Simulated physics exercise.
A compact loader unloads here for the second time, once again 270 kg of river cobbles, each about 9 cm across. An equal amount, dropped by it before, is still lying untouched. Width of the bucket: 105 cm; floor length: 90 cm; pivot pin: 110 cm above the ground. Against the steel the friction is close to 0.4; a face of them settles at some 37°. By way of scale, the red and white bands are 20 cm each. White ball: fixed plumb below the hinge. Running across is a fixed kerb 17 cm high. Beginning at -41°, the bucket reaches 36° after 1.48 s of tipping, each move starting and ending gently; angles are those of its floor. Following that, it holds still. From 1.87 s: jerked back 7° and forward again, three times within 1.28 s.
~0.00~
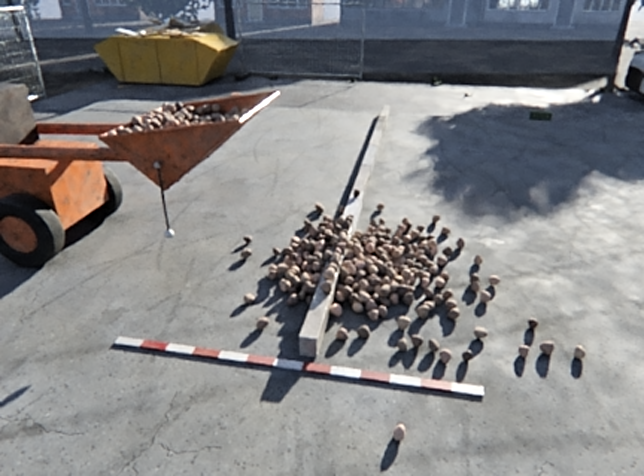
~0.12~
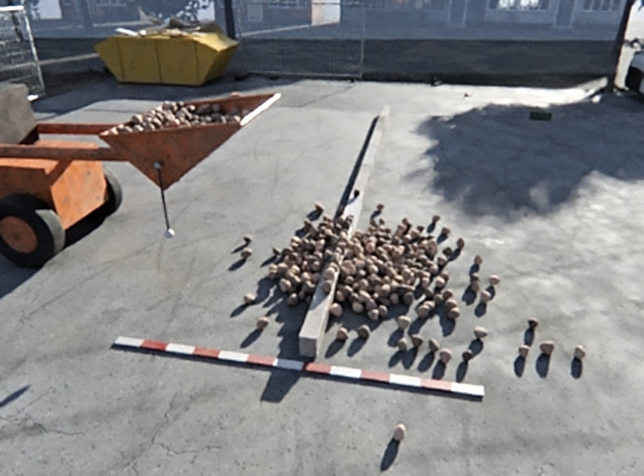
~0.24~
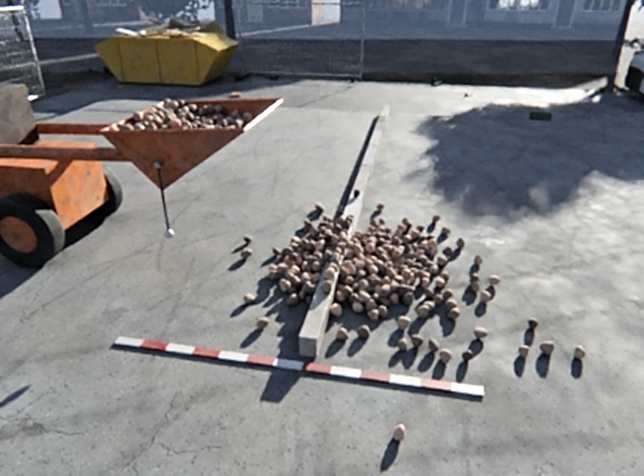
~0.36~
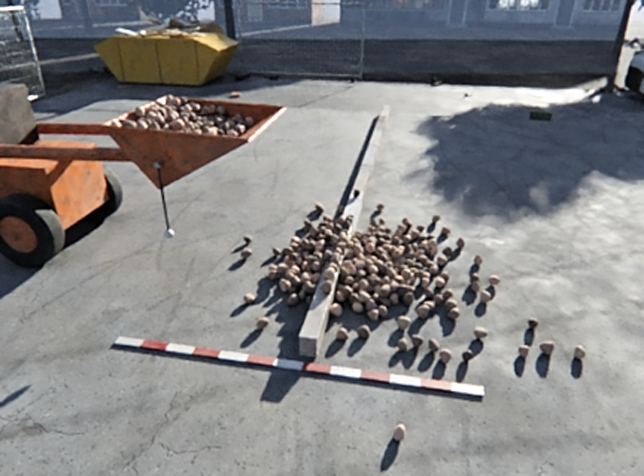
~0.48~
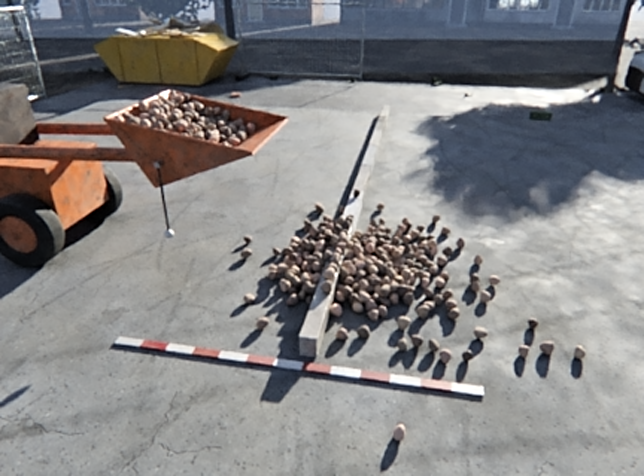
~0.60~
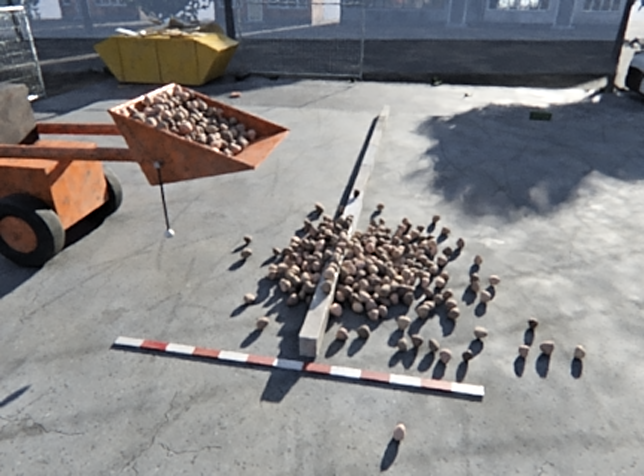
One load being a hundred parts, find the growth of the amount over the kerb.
A growth of about 1 parts in a hundred.
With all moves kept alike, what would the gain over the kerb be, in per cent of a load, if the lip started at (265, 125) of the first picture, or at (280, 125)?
Some 15 percent first and 25 percent second.
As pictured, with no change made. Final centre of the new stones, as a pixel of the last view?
Their middle rests near (294, 253).
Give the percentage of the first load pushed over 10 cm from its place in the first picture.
Some 5 percent, give or take.
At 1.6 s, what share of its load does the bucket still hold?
Roughly 60 parts in a hundred of the load.
After 1.1 s the floor is at 24°; in per cent of one load, 100 in the bucket, 37 on this side of the kerb, 63 over the kerb; the foremost stones are at (511, 308).
After 1.6 s the floor is at 36°; in per cent of one load, 61 in the bucket, 76 on this side of the kerb, 63 over the kerb; the foremost stones are at (511, 308).
After 3.6 s the floor is at 36°; in per cent of one load, 0 in the bucket, 136 on this side of the kerb, 64 over the kerb; the foremost stones are at (511, 308).
After 6.3 s the floor is at 36°; in per cent of one load, 0 in the bucket, 136 on this side of the kerb, 64 over the kerb; the foremost stones are at (511, 308). Net gain over the kerb, 1.
